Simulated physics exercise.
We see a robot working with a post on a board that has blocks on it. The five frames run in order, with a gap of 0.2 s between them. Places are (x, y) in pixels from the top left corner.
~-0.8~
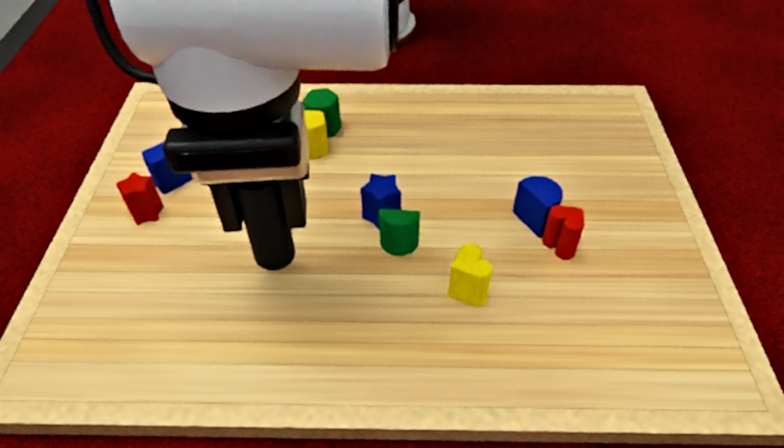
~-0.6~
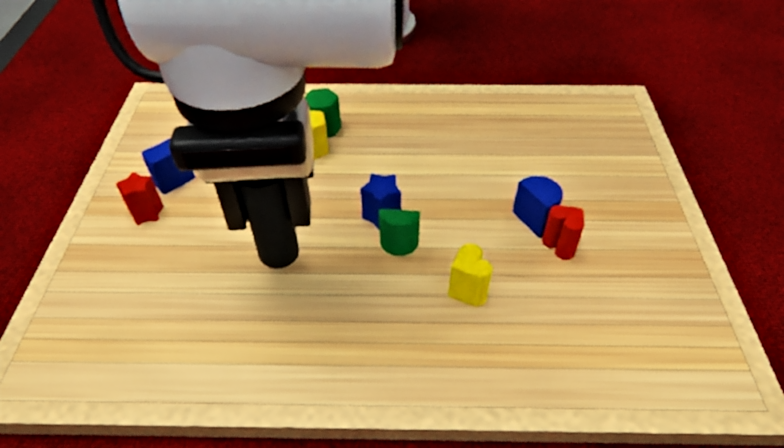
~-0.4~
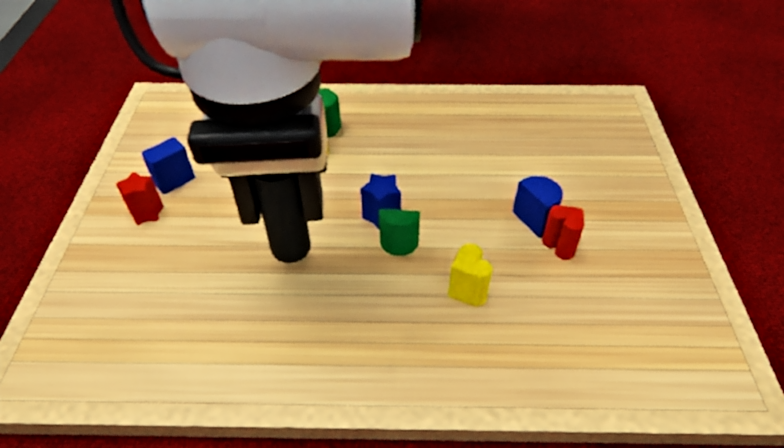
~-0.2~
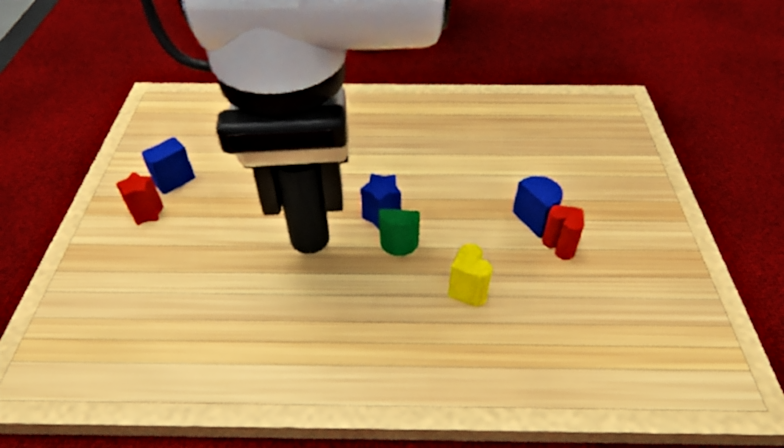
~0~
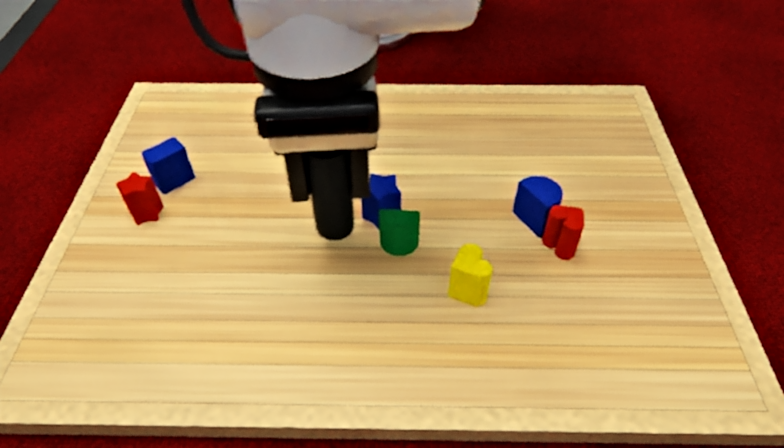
A robot arm with a black post slides slowly rightward and slightly away from the viewer over a wooden board, nearing a blue star-shaped block and a green half-round block, while the scattered colored blocks stay still.
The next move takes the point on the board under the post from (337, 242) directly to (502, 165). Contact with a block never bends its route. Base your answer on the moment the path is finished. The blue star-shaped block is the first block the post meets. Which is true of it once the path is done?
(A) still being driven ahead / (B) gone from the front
Choice A: Still being driven ahead.
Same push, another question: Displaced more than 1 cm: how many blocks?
It will shift just one block.
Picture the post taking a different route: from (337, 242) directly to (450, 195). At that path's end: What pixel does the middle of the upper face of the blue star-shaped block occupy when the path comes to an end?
Near (458, 142).
What follows on the original path. One third of the way, post at (397, 199); blue star-shaped block at (421, 166).
Two thirds of the way, post at (453, 174); blue star-shaped block at (473, 140).
At the end, post at (505, 150); blue star-shaped block at (515, 115), turned 20° anticlockwise; green half-round block not moved.
